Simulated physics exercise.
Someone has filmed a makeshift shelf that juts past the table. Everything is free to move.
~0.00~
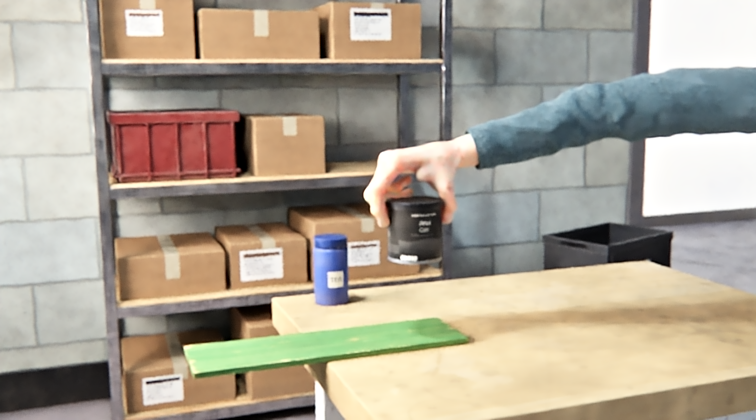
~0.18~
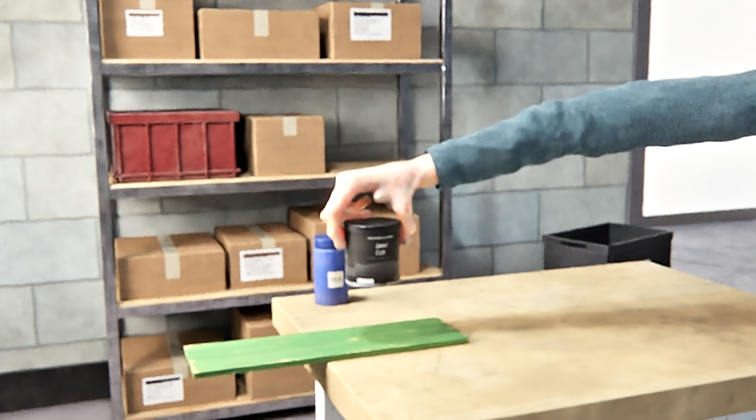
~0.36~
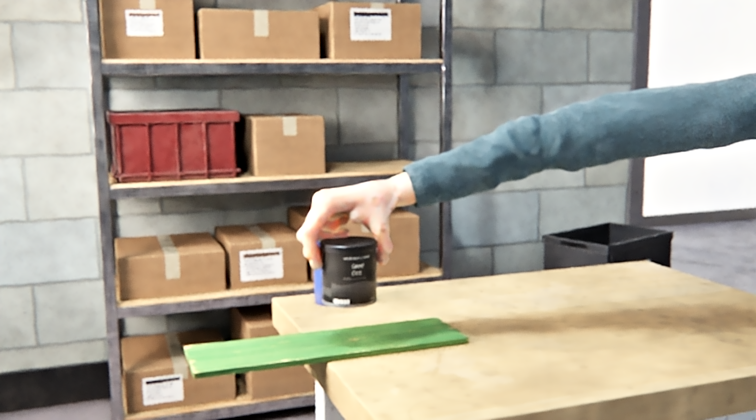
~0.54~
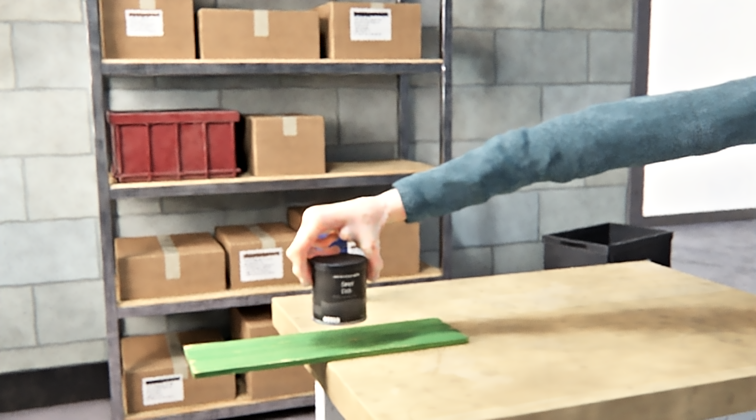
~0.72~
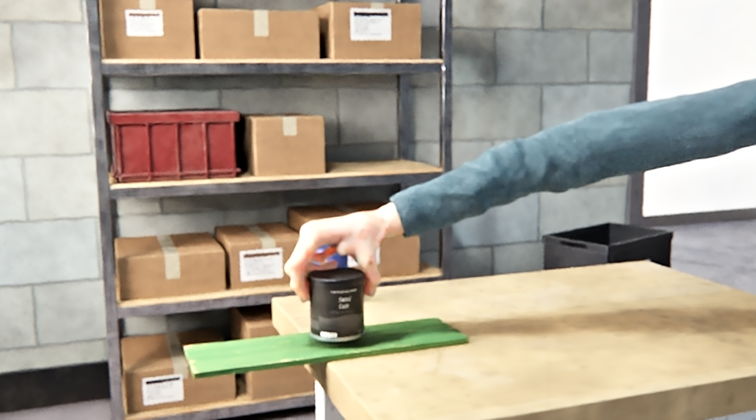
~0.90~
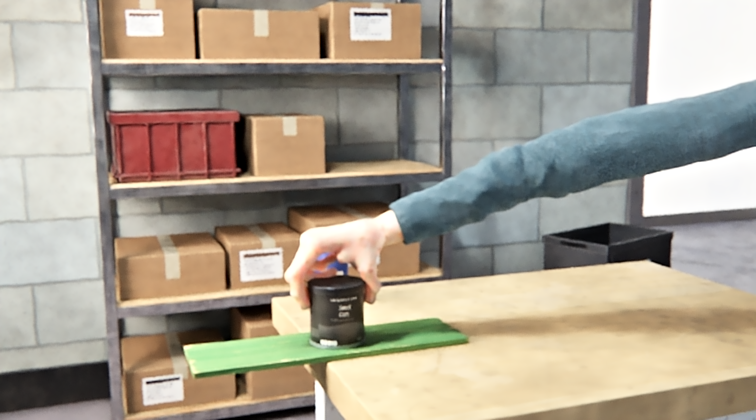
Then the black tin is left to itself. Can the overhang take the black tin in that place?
The board keeps its balance.
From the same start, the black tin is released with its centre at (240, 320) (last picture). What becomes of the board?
Then it tips off the edge.
Around 1.20 s, nothing moves.
Around 1.60 s, black tin resting near (337, 311).
Finally (2.0 s), all 3 still in place. Final places as the last picture's camera would see them, black tin near (337, 311). The board stays on the table.
